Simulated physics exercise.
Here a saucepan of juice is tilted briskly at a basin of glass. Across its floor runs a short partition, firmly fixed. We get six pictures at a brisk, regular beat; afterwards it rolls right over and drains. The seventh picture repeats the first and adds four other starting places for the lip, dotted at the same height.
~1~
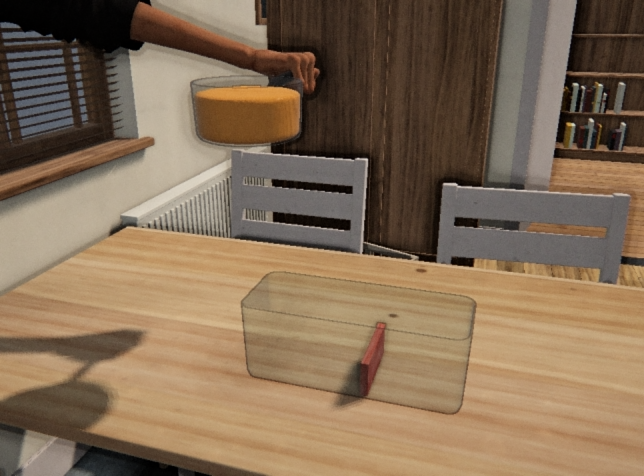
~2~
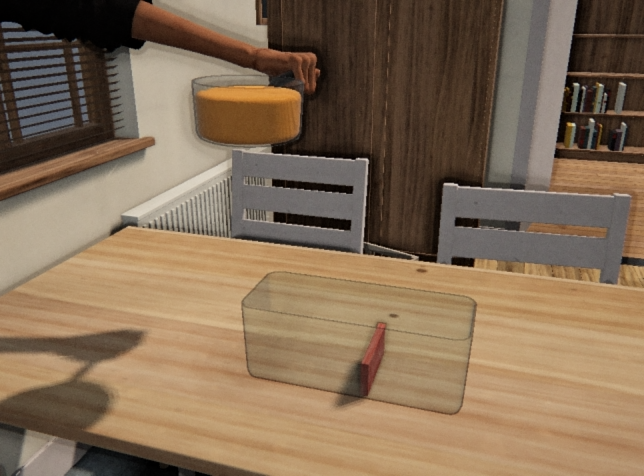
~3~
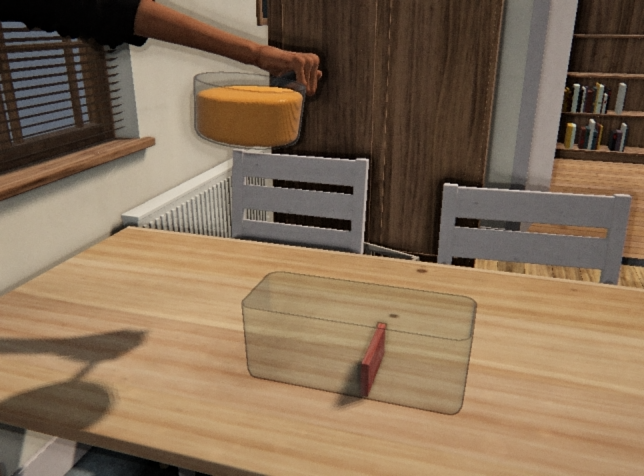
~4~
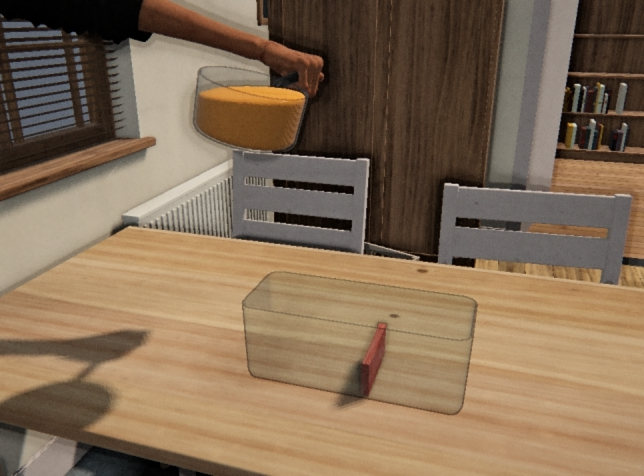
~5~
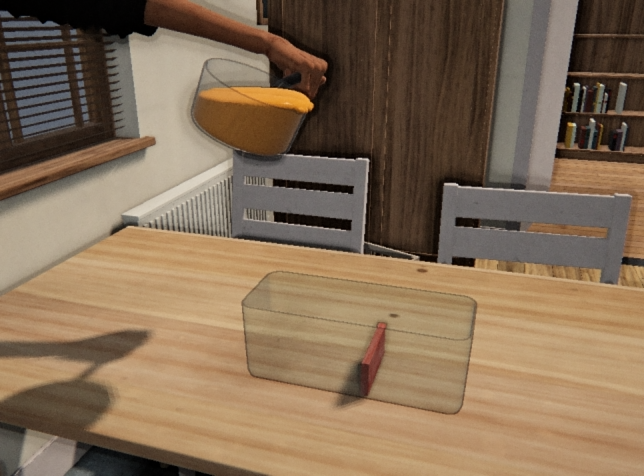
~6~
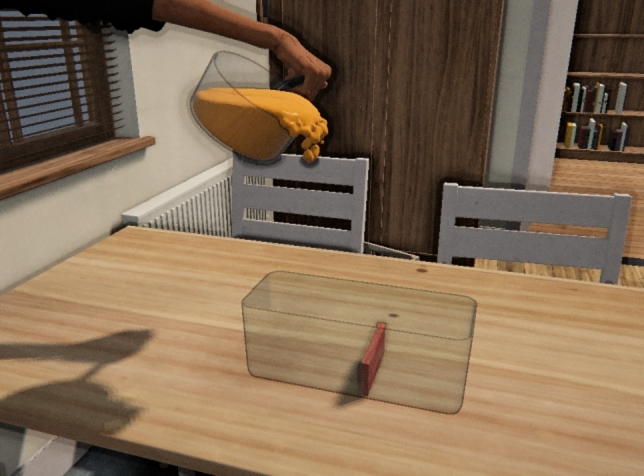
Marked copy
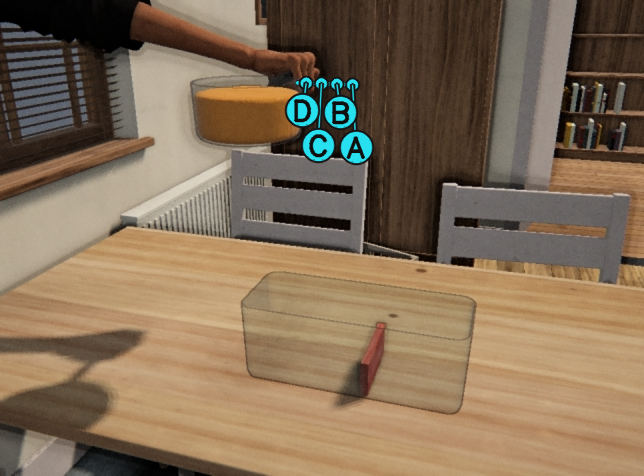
An arm tilts a clear pan of orange juice rightward until some slips over the lip.
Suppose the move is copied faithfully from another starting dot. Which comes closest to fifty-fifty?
Dot D.
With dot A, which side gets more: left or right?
The right one.
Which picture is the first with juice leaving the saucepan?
Picture 5.
In cyan, A at (352, 84); B at (336, 84); C at (321, 83); D at (306, 83).
With A, about 14 % ends left of the wall and 85 % right of it.
With B, about 26 % ends left of the wall and 72 % right of it.
With C, about 36 % ends left of the wall and 62 % right of it.
With D, about 50 % ends left of the wall and 47 % right of it; 3 % is lost outside.
